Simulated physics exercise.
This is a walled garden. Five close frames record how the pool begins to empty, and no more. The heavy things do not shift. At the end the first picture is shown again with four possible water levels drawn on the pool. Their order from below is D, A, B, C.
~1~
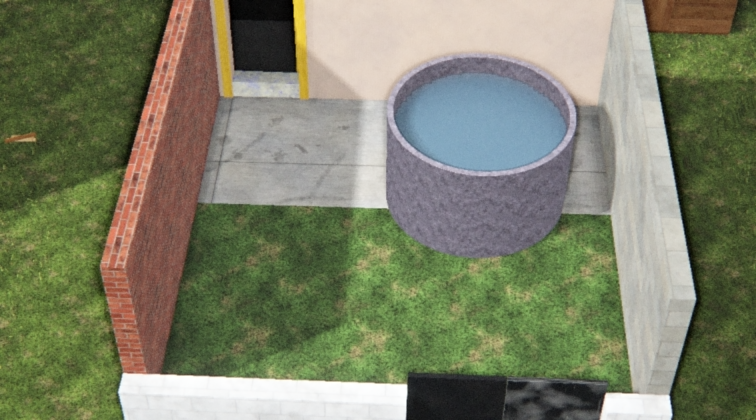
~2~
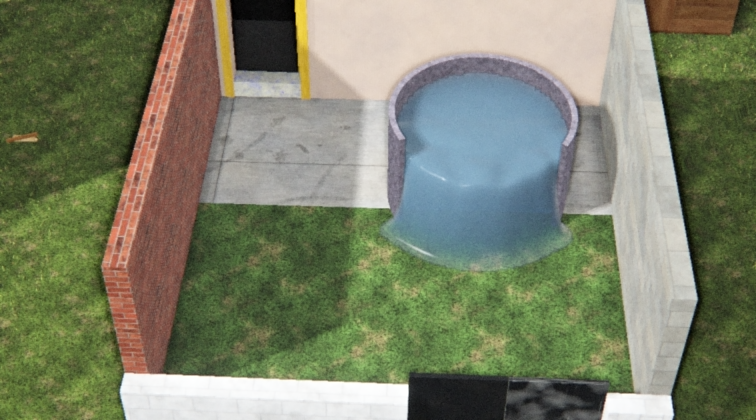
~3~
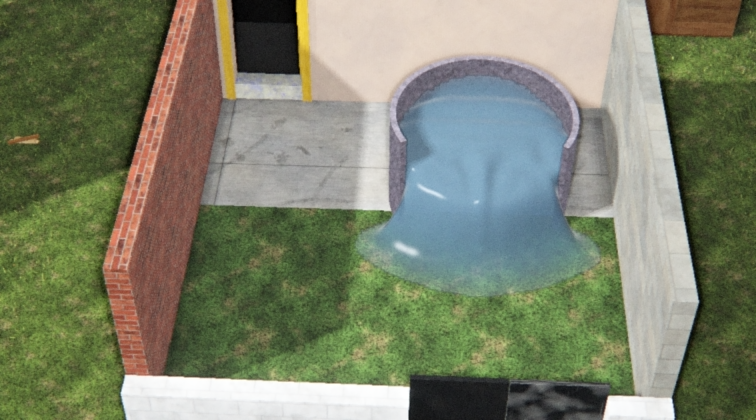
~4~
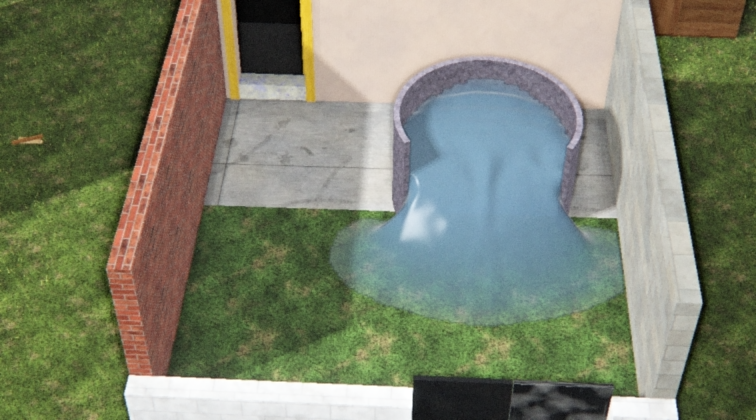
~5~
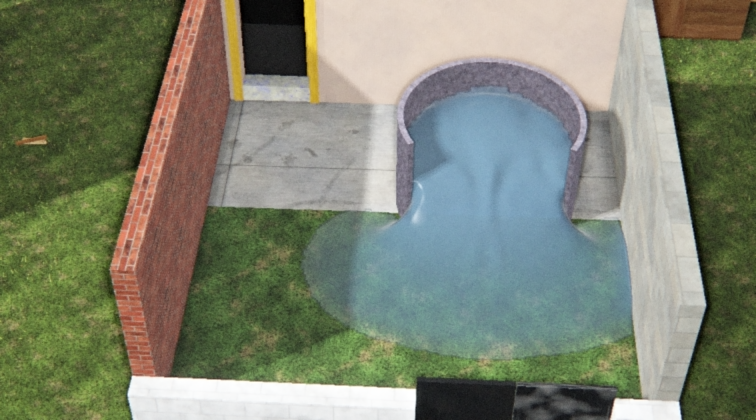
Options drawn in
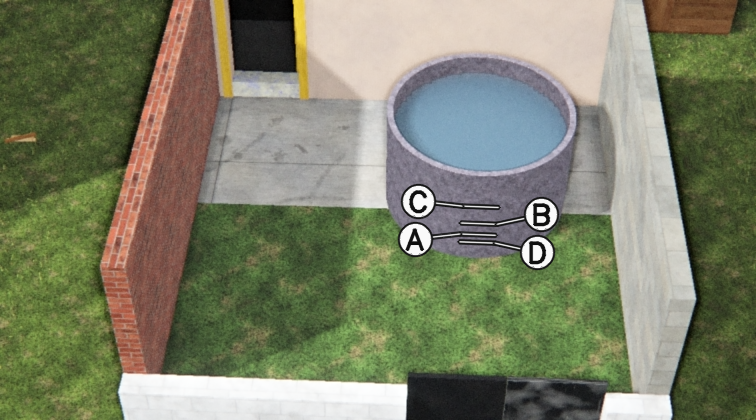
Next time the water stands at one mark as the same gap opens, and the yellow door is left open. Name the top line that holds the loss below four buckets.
C will do.
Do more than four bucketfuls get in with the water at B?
No, not at all.
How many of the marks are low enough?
All four.
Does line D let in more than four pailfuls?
No, not at all.
In white, A at (477, 234); B at (478, 223); C at (480, 206); D at (477, 242); from the bottom up D, A, B, C.
Choosing A, nothing gets over.
Choosing B, nothing gets over.
Choosing C, a splash gets over, under a bucket.
Choosing D, nothing gets over.
